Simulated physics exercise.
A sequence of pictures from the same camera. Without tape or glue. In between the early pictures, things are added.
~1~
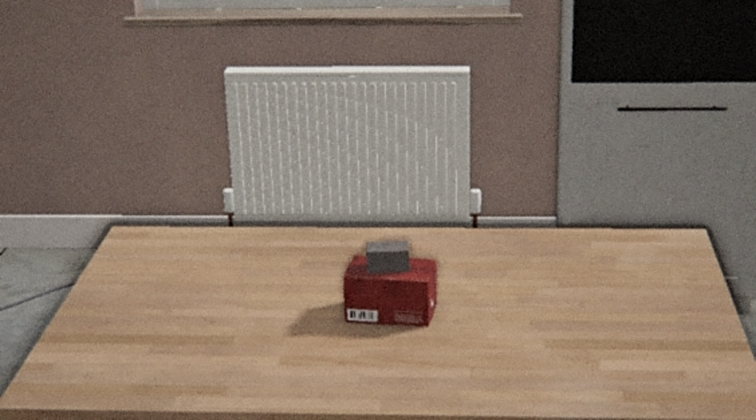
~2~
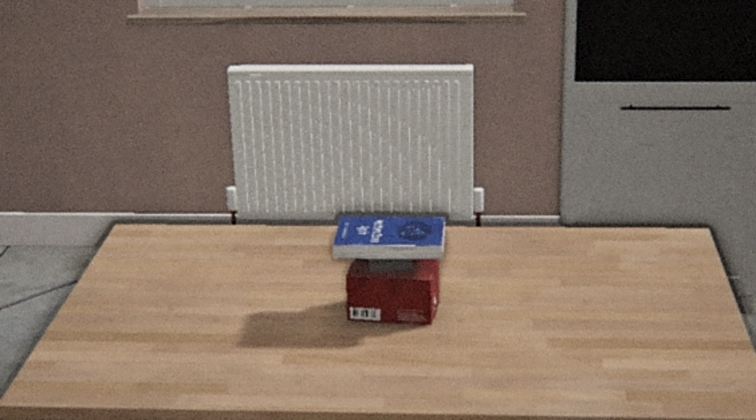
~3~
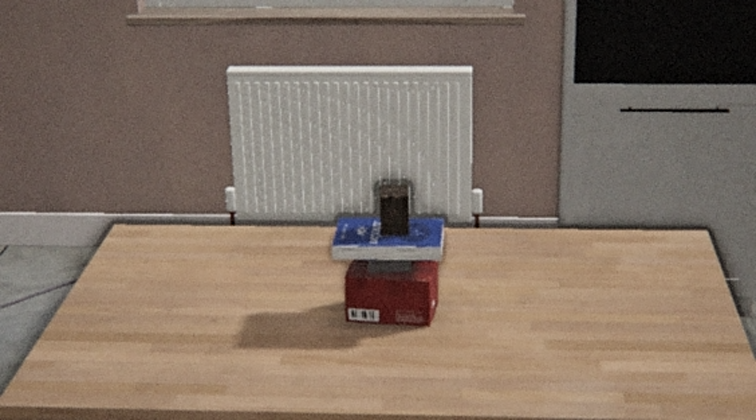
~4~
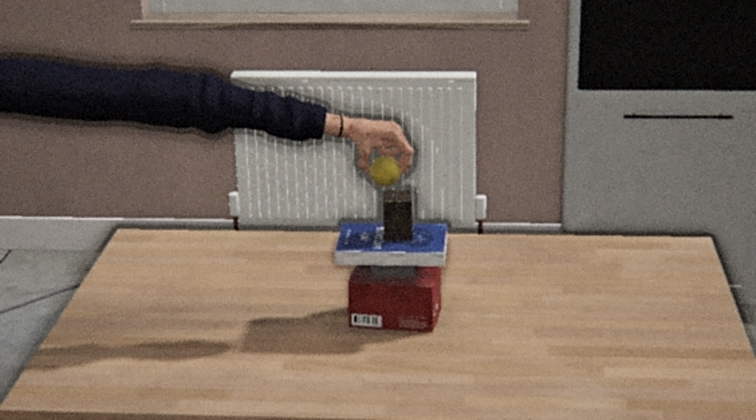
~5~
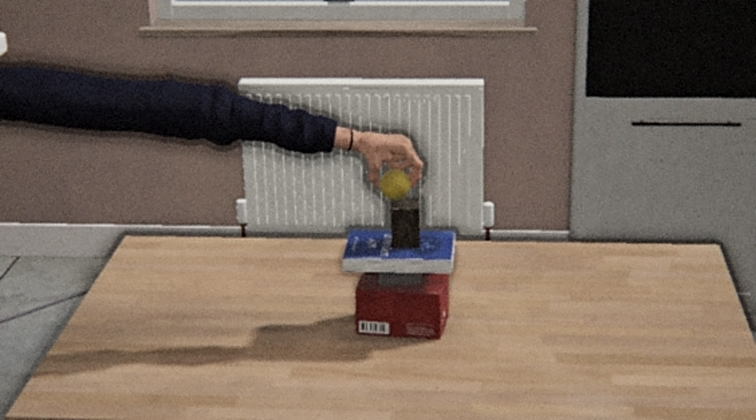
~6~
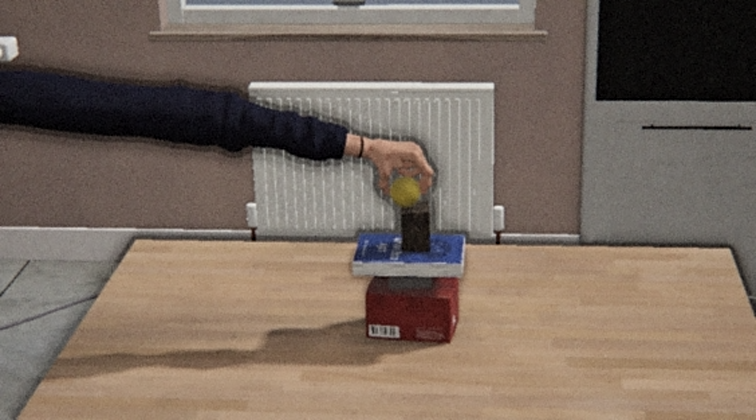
On a wooden table, a blue book and dark object appearing above a red box, then a hand lowering a yellow lemon onto them.
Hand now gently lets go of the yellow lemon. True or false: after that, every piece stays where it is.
True.
Then, 0.20 s after the last picture, nothing has stirred.
Then, 1.10 s after the last picture, yellow lemon resting near (405, 192).
At rest, all 5 in place. Seen from the same camera at the end, yellow lemon near (404, 192). The pile keeps its balance.
